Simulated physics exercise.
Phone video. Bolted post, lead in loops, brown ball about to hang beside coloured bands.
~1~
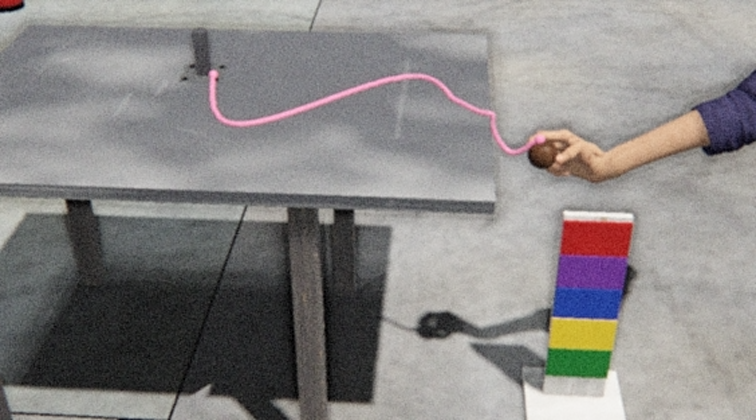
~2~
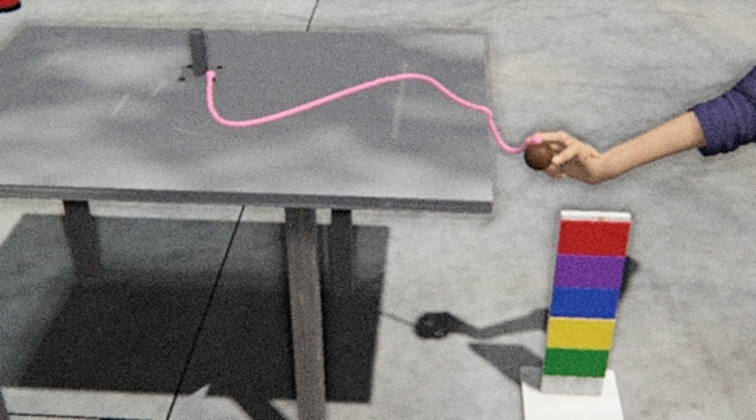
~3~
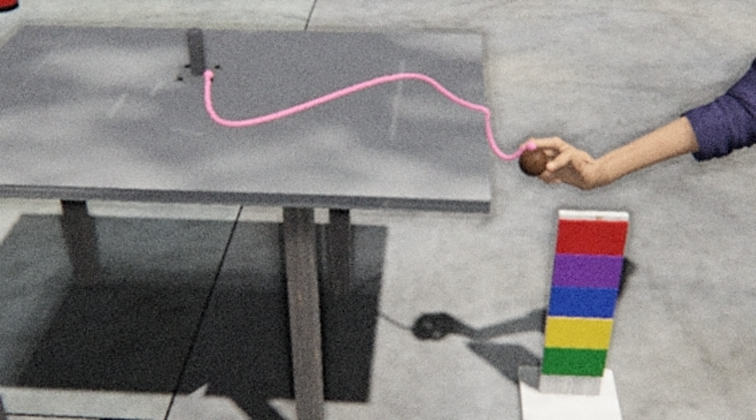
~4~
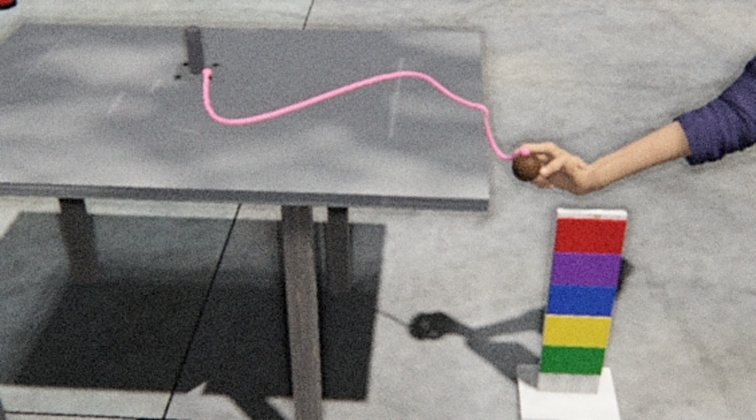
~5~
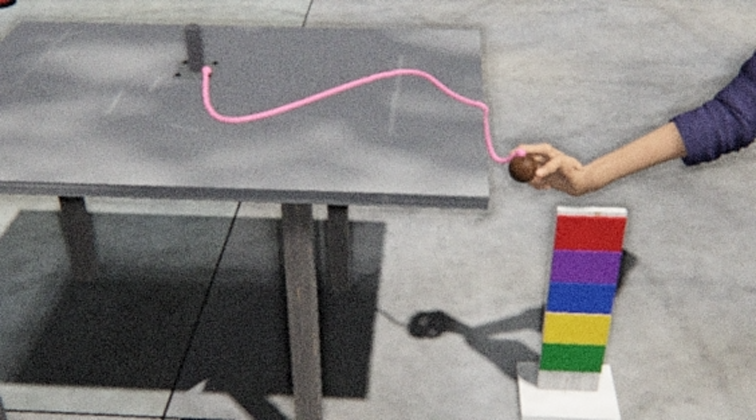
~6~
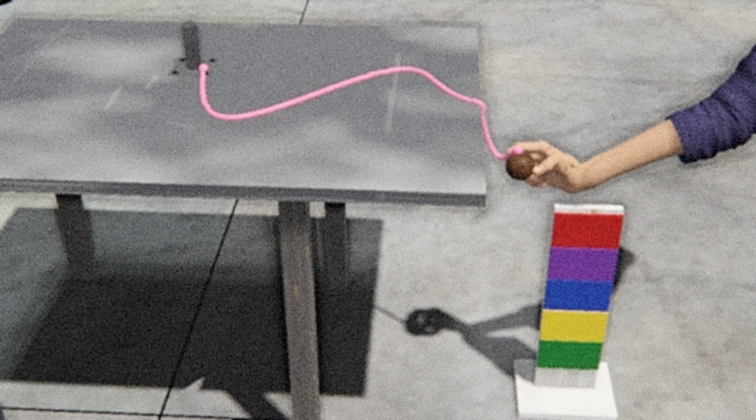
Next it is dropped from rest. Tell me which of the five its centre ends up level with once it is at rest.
Its centre ends up level with yellow.
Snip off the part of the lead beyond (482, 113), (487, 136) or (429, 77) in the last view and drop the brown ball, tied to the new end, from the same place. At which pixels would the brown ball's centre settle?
Case by case: (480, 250), (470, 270) and (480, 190).
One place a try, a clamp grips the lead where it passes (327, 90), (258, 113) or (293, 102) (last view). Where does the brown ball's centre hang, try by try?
For the three tries you'd see (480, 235), (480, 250) and (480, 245).
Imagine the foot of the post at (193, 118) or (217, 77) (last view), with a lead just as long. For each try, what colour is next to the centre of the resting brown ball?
Answer, in order: Green, green.
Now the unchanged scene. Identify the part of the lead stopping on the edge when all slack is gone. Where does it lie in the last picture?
Close to (370, 75).
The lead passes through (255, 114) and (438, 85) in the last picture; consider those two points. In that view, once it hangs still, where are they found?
The first lands at (347, 85), while the second lands at (473, 190).
Soon after, ball near (455, 312); level with yellow.
After that, ball near (479, 312); level with yellow.
In the end, ball near (466, 312); level with yellow. Its middle rests at the yellow band.
